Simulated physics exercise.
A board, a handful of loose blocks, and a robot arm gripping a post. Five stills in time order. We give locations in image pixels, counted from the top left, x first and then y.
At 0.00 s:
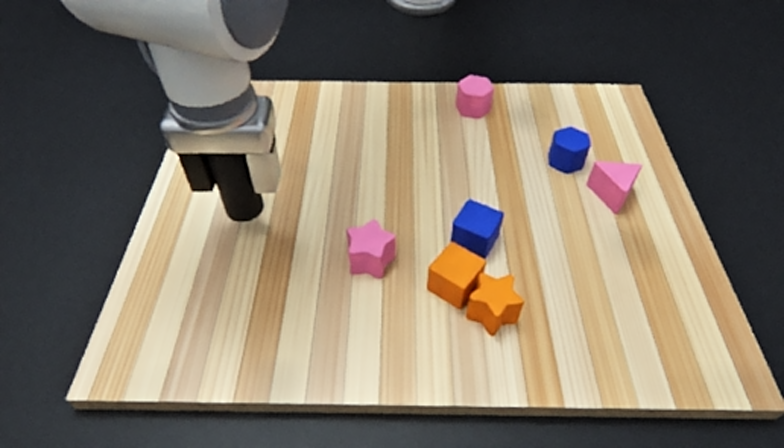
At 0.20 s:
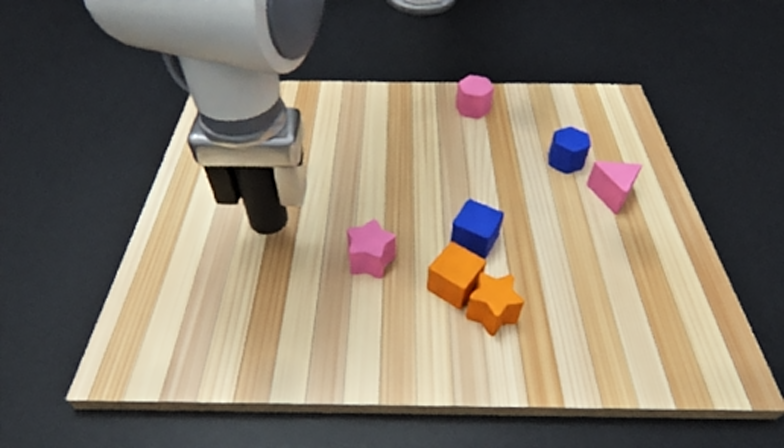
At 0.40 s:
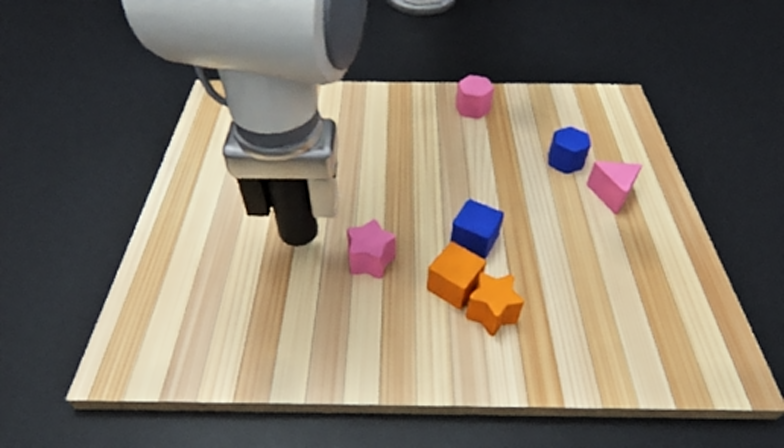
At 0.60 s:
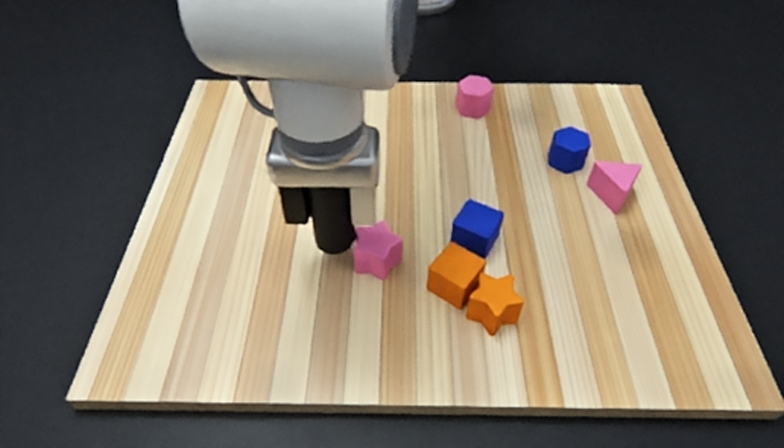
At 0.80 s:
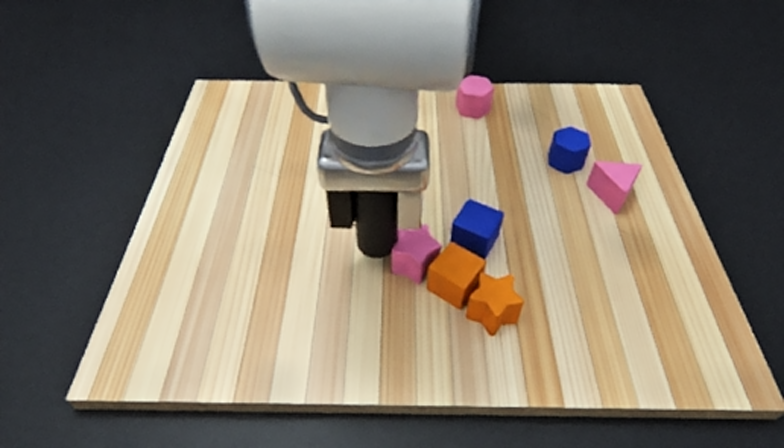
A robot arm moves right and pushes the pink star block toward the orange cube.
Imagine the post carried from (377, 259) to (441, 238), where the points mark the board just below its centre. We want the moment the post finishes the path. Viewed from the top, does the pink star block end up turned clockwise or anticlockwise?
If we look at it from overhead, the pink star block pivots clockwise.
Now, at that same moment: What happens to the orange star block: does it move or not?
At the end of the path, the orange star block has moved off its old spot.
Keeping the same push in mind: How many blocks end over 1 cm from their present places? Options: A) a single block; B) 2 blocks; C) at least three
Correct choice: C.
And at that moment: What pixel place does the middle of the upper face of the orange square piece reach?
At roughly (489, 267).
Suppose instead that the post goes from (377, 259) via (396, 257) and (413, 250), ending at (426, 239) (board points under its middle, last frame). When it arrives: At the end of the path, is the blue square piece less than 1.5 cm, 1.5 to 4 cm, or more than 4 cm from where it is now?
Band: 1.5 to 4 cm.
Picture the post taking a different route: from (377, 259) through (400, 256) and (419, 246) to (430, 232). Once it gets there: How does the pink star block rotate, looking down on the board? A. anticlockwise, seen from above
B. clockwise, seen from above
That would be B.
What follows on the original path. Halfway along, post (412, 232); pink star block (450, 236); orange square piece (475, 265), turned 20° clockwise; blue square piece (490, 216); orange star block (507, 299), turned 15° clockwise.
At the end, post (443, 222); pink star block (476, 233), turned 30° clockwise; orange square piece (489, 267), turned 35° clockwise; blue square piece (514, 216), turned 35° anticlockwise; orange star block (512, 306), turned 20° clockwise.
